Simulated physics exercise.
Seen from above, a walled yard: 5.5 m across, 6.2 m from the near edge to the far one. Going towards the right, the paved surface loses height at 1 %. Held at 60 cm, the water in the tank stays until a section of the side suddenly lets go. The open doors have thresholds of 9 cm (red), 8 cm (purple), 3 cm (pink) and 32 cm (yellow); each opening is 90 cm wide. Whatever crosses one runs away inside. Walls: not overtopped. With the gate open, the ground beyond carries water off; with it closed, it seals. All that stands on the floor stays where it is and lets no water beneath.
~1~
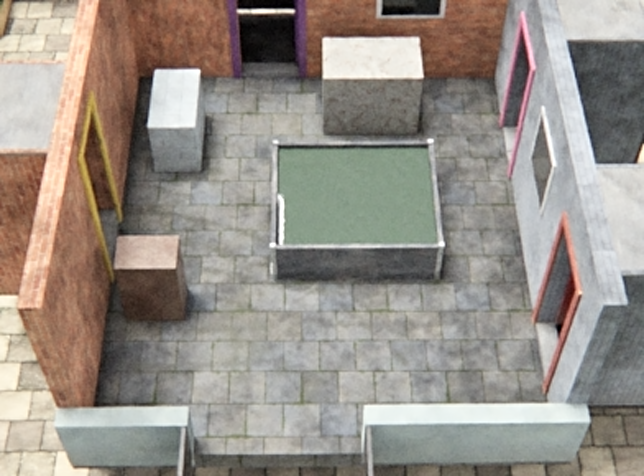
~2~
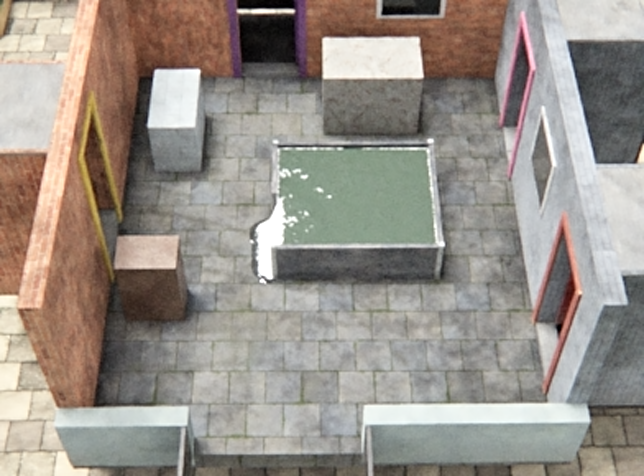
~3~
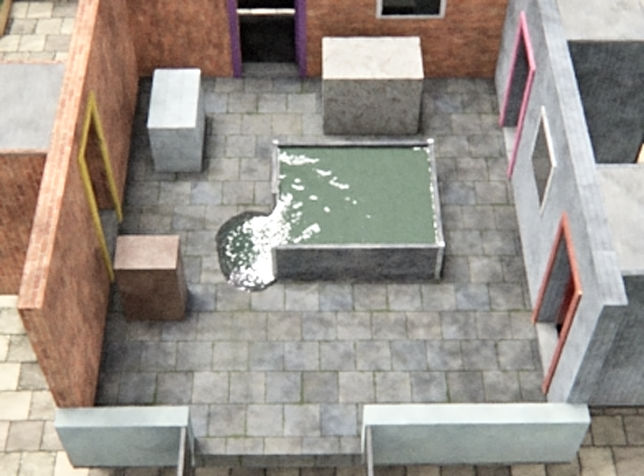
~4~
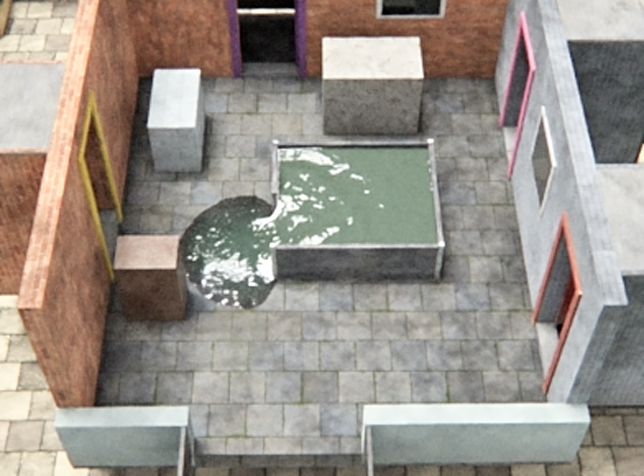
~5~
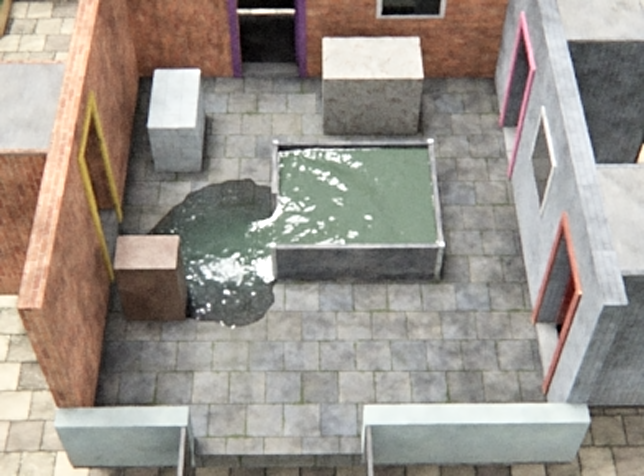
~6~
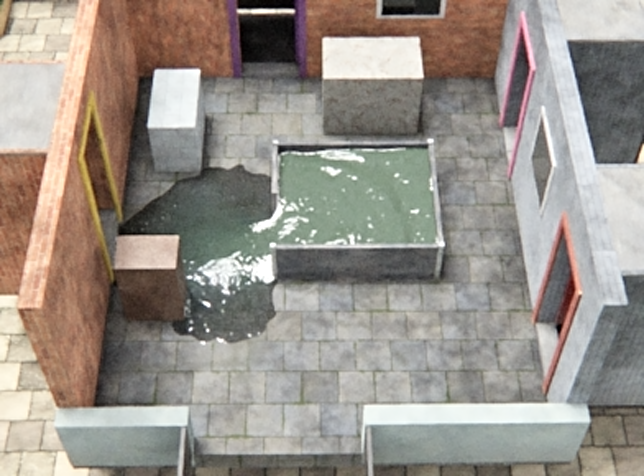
Walled yard seen from above, with greenish water pouring from the tank's left side and spreading across paving around a brown block.
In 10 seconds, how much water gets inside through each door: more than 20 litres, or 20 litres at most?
As I see it, the red door lets in less than the cap; the purple door lets in less than the cap; the pink door lets in more than the cap; the yellow door lets in less than the cap.
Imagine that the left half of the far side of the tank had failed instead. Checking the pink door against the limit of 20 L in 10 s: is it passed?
So, pink door: Out of bounds.
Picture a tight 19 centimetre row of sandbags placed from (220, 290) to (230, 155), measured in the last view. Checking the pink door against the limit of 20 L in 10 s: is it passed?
Note, pink vs limit: Lower.
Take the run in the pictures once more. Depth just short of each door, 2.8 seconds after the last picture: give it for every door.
Red 0 cm, purple 4 cm, pink 0 cm, yellow 19 cm.
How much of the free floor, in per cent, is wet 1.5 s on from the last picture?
30 %.
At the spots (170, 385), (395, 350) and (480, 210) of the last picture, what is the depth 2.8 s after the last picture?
12, 0 and 0 cm, respectively.
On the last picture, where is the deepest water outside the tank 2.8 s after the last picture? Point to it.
Around (140, 79).
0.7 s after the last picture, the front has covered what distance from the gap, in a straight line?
2.8 m.
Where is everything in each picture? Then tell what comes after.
Still water, 60 cm deep, in the tank at (355, 196), in the first frame.
Water pours out at (277, 241) and has run 0.5 m, to (266, 276); typically 8 cm deep outside, 60 cm at the tank's back, in the second frame.
The front is at (224, 234), 0.8 m from the gap at (277, 242); 0.7 m2 of floor is under water; 60 cm left at the back of the tank, in the third frame.
Water pours out at (277, 242) and has run 1.2 m, to (187, 258); typically 7 cm deep outside, 60 cm at the tank's back, in the fourth frame.
The front is at a hidden place, 1.8 m from the gap at (277, 242); 2.7 m2 of floor is under water; 60 cm left at the back of the tank, in the fifth frame.
Water pours out at (277, 241) and has run 2.2 m, to (113, 273); typically 4 cm deep outside, 60 cm at the tank's back, in the sixth frame.
Then, 0.7 s after the last picture water covers 20 % of the floor and is deepest (34 cm) near (113, 277); red door not reached, purple door not reached, pink door not reached, yellow door 30 cm at the sill, 0 L in.
Then, 1.5 s after the last picture water covers 30 % of the floor and is deepest (31 cm) near (111, 288); red door not reached, purple door not reached, pink door not reached, yellow door 29 cm at the sill, 0 L in.
Then, 2.8 s after the last picture water covers 40 % of the floor and is deepest (27 cm) near (140, 79); red door not reached, purple door 4 cm at the sill, 0 L in, pink door not reached, yellow door 19 cm at the sill, 0 L in.
Then, 5.3 s after the last picture water covers 75 % of the floor and is deepest (18 cm) near (140, 79); red door not reached, purple door 4 cm at the sill, 0 L in, pink door not reached, yellow door 15 cm at the sill, 0 L in.
Then, 9.3 s after the last picture water covers 90 % of the floor and is deepest (10 cm) near (486, 80); red door 7 cm at the sill, 0 L in, purple door 7 cm at the sill, 1 L in, pink door 8 cm at the sill, 56 L in, yellow door 8 cm at the sill, 0 L in.
